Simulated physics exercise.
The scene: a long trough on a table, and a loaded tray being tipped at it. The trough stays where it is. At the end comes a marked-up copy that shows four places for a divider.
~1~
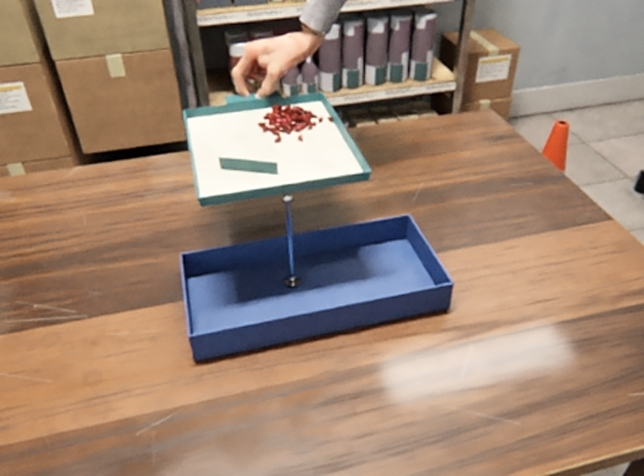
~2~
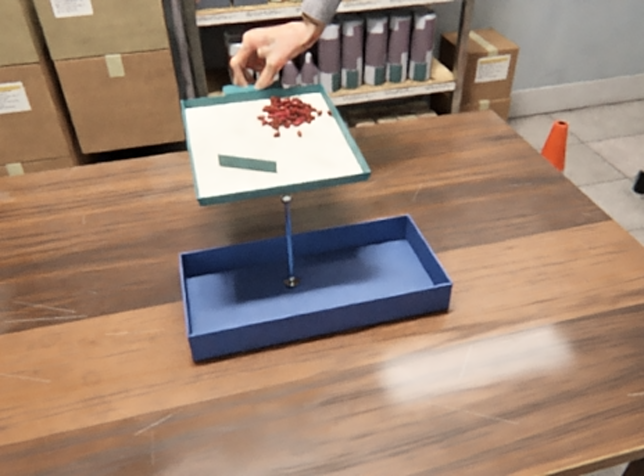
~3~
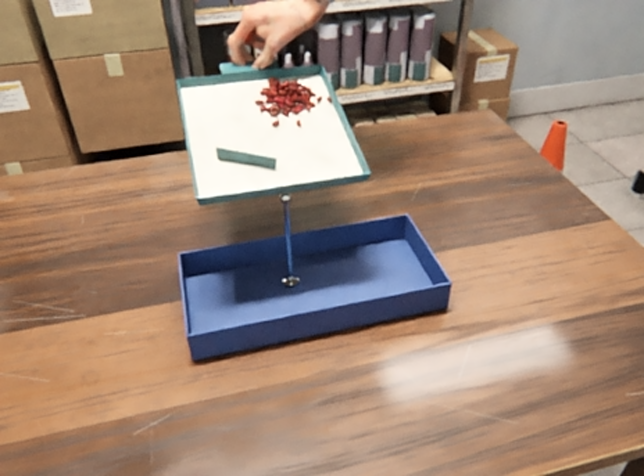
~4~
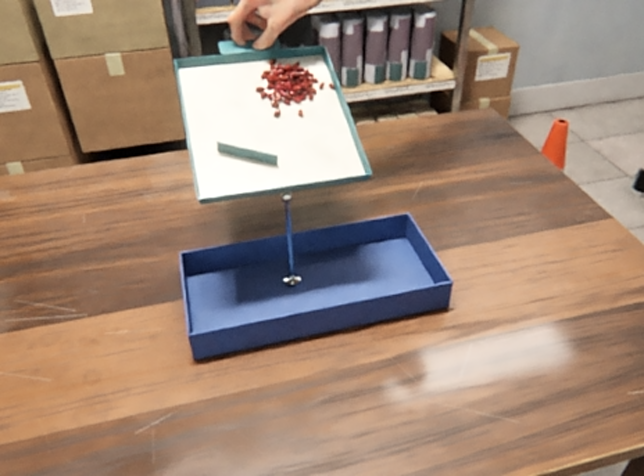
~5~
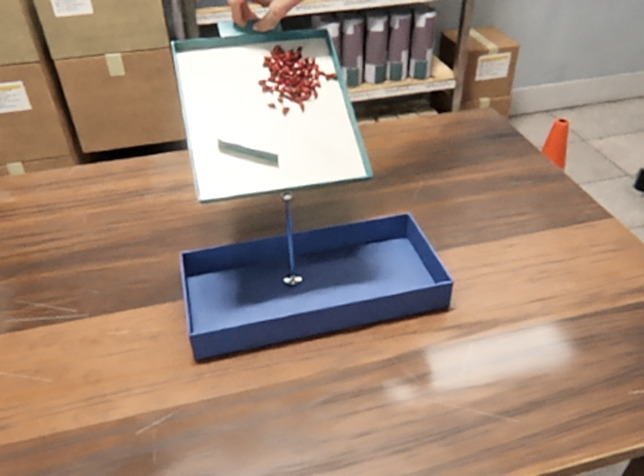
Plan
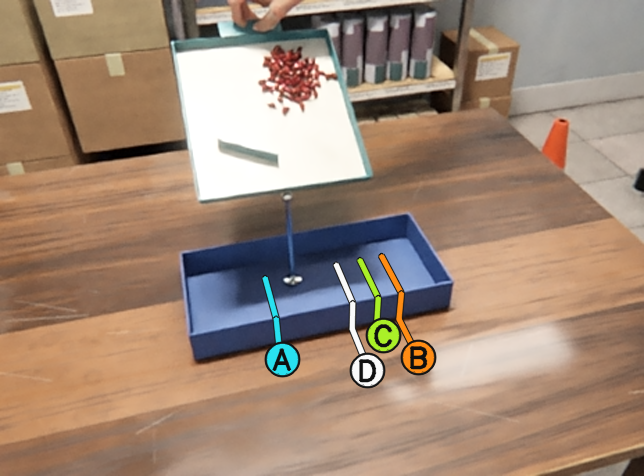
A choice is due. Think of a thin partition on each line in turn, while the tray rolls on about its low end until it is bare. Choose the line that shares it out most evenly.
The answer is line D.
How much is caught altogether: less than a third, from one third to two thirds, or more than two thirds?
About that: More than two thirds.
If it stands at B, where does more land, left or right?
The left side.
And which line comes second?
That would be C.
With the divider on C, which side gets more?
The left side.
On the marked copy, line A crosses the front rim at (275, 317); line B crosses the front rim at (400, 292); line C crosses the front rim at (377, 297); line D crosses the front rim at (352, 302).
For line A, of what is caught, a stray few on the left of the divider, nearly all on the right.
For line B, of what is caught, all on the left of the divider, none on the right.
For line C, of what is caught, most on the left of the divider, about a quarter on the right.
For line D, of what is caught, about half on the left of the divider, about half on the right.
